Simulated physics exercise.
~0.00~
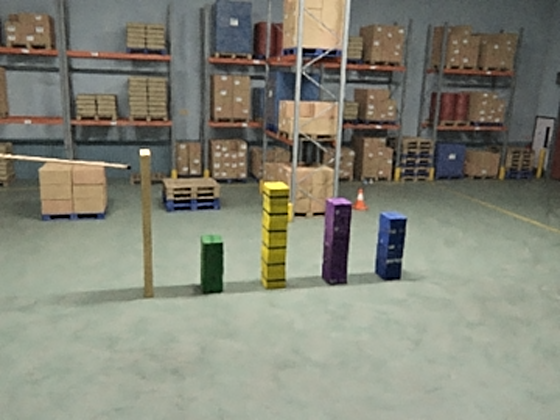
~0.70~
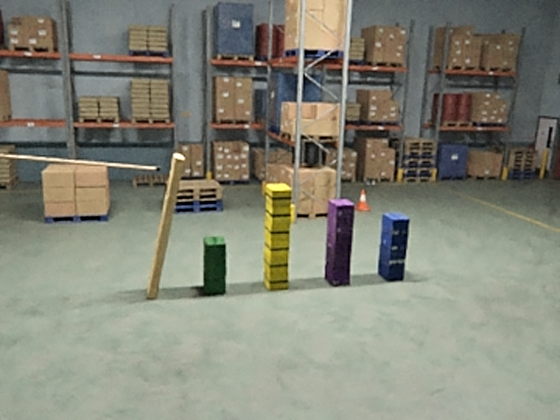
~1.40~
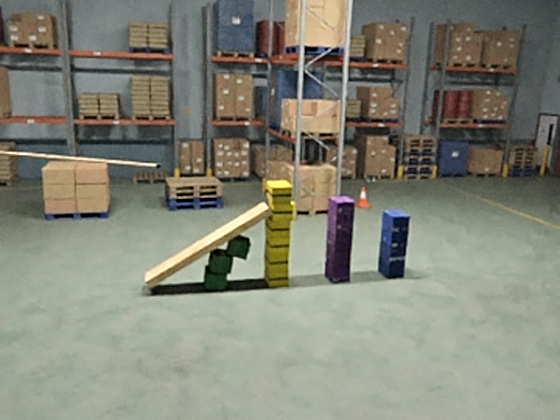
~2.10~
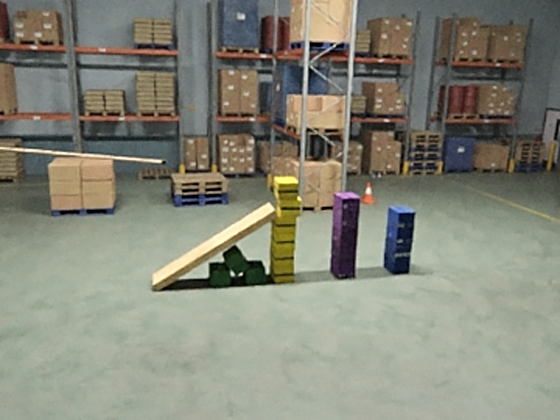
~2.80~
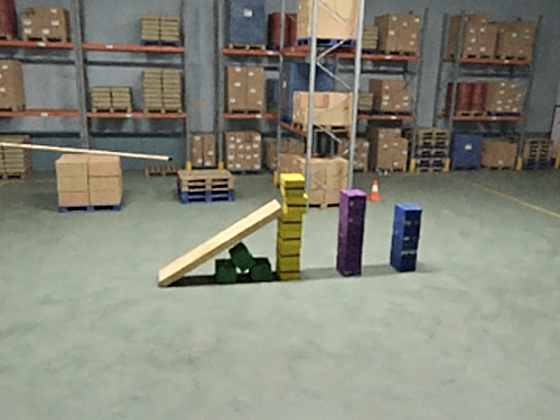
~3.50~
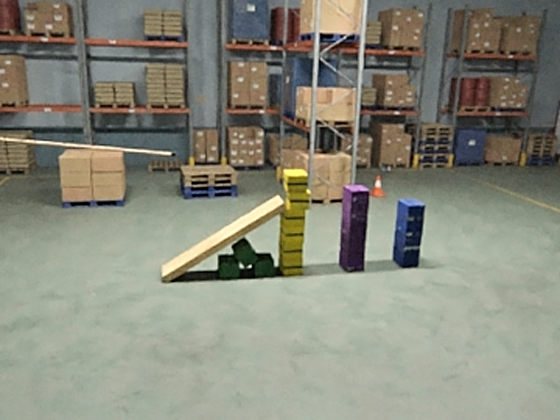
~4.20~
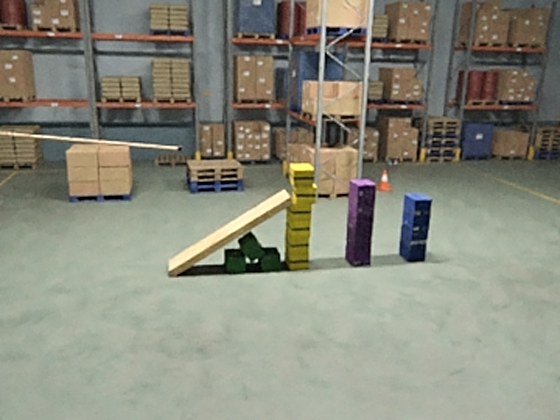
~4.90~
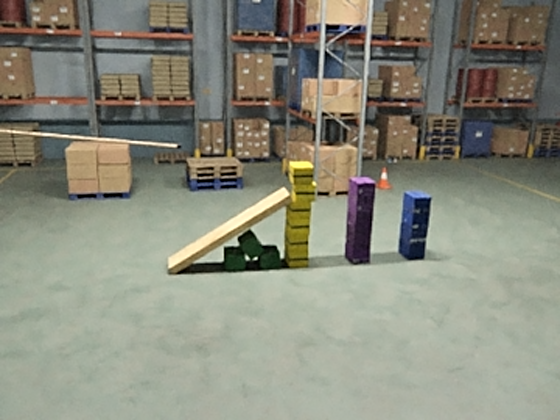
A tall wooden board in a warehouse tipped to the right after a thin pole nudged it, knocking the short green stack into a heap before coming to rest slanted against the yellow stack, which stayed standing along with the purple and blue ones.
